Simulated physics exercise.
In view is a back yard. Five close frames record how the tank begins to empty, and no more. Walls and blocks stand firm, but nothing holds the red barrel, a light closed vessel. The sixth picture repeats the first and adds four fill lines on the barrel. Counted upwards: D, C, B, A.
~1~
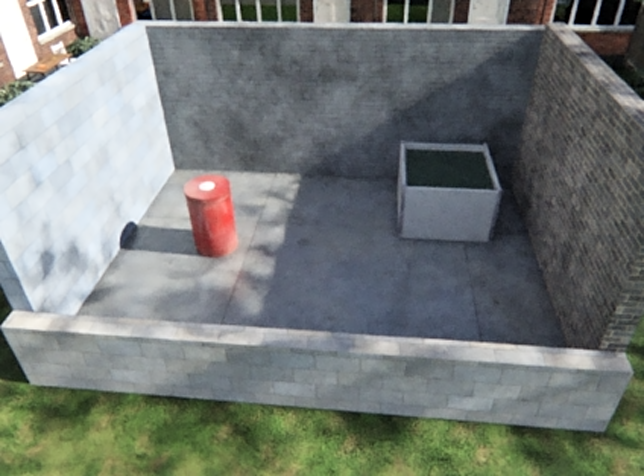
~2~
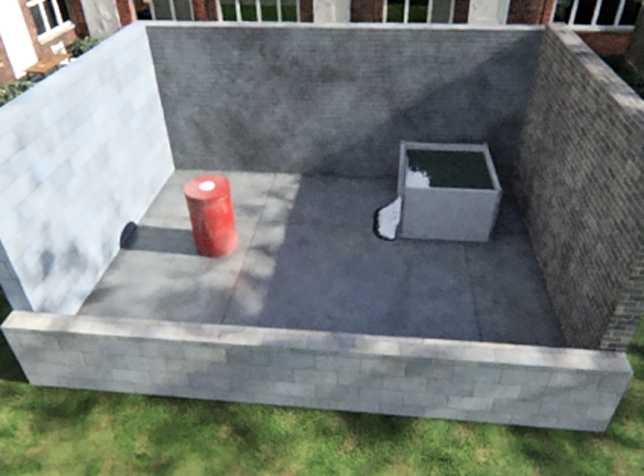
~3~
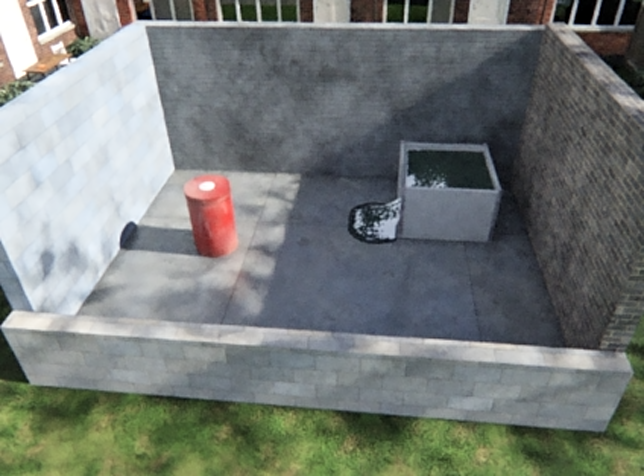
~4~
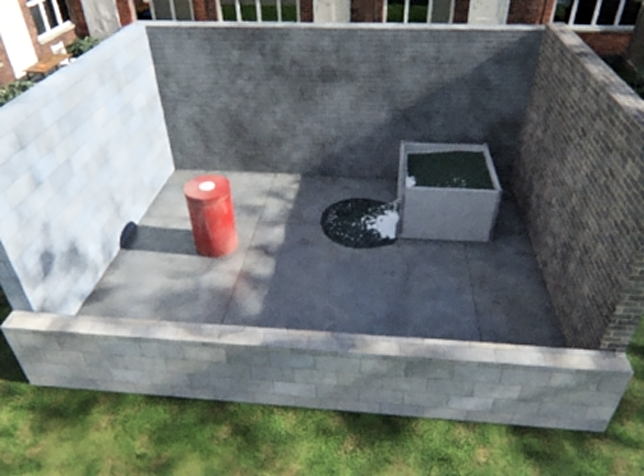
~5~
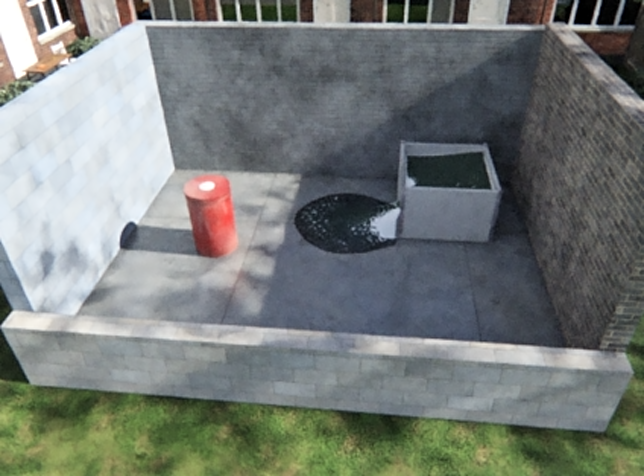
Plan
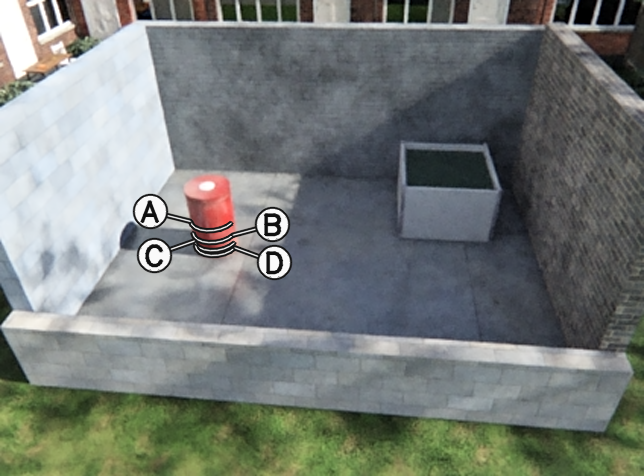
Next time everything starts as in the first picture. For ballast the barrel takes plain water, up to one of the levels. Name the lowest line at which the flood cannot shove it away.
B will do.
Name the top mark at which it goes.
It is C.
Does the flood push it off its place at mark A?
No, that is safe.
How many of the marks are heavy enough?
Two.
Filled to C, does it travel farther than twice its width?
No.
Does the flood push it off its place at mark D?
Yes.
In white, A at (206, 230); B at (208, 242); C at (210, 250); D at (211, 255); from the bottom up D, C, B, A.
With A, it does not move.
With B, it does not move.
With C, it is pushed about its own width away.
With D, it is pushed about 5 times its own width away.
